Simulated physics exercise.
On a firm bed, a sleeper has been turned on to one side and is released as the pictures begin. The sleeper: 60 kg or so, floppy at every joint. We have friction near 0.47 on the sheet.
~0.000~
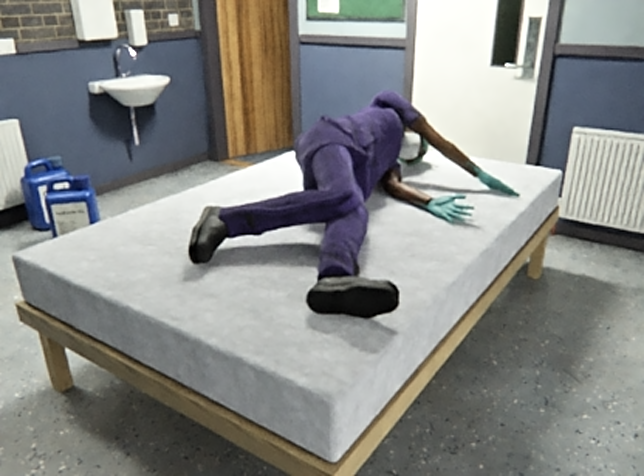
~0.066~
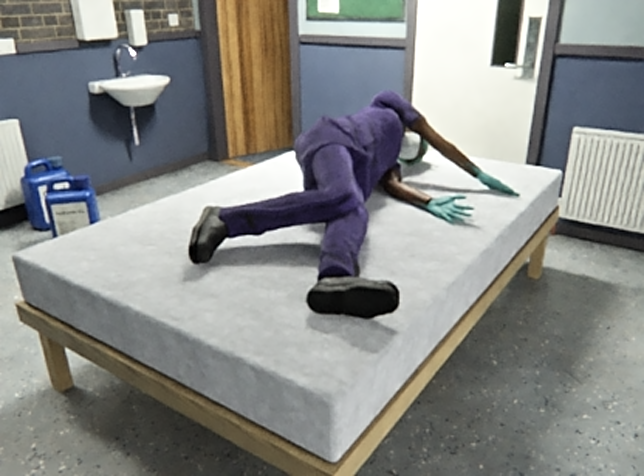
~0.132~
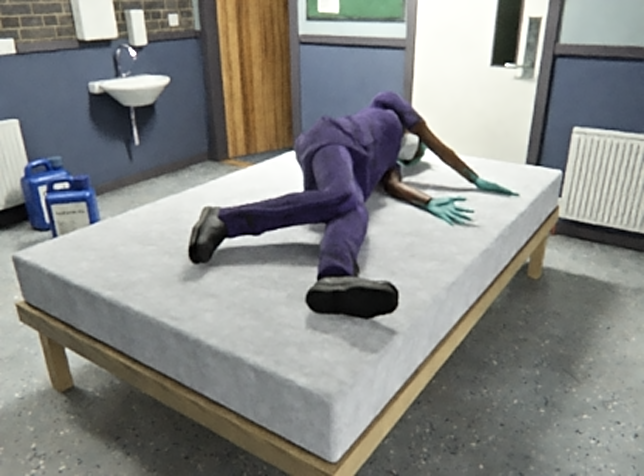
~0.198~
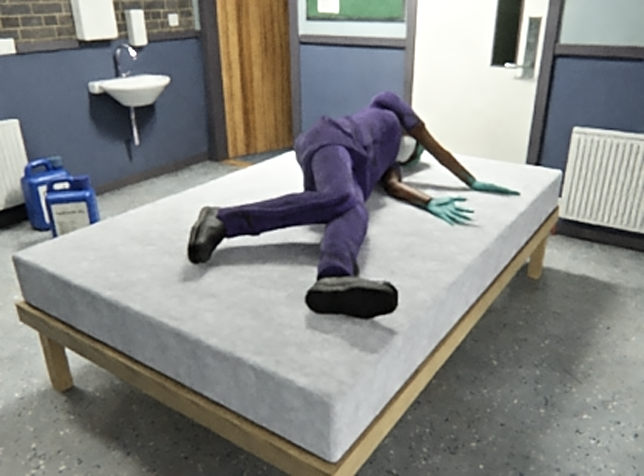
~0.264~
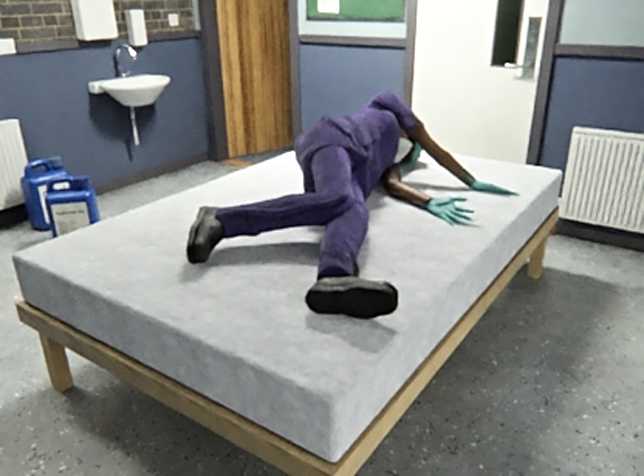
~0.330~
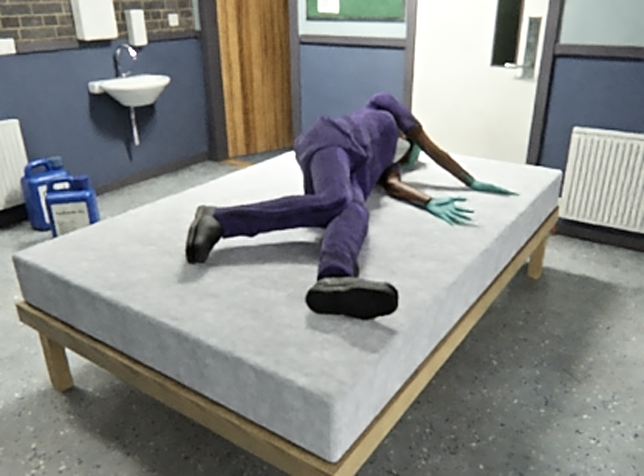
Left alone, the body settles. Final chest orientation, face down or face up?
More face up.
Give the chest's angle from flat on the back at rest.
Around 20 degrees from flat on the back.
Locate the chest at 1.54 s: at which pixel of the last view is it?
At that moment it is near (340, 153) in the last picture's view.
After 0.54 s the chest is turned 85° from lying flat on the back, near (369, 139) in the last picture's view.
After 0.94 s the chest is turned 50° from lying flat on the back, near (348, 150) in the last picture's view.
After 1.54 s the chest is turned 35° from lying flat on the back, near (340, 153) in the last picture's view.
When all is still (2.6 s), chest sinks back.
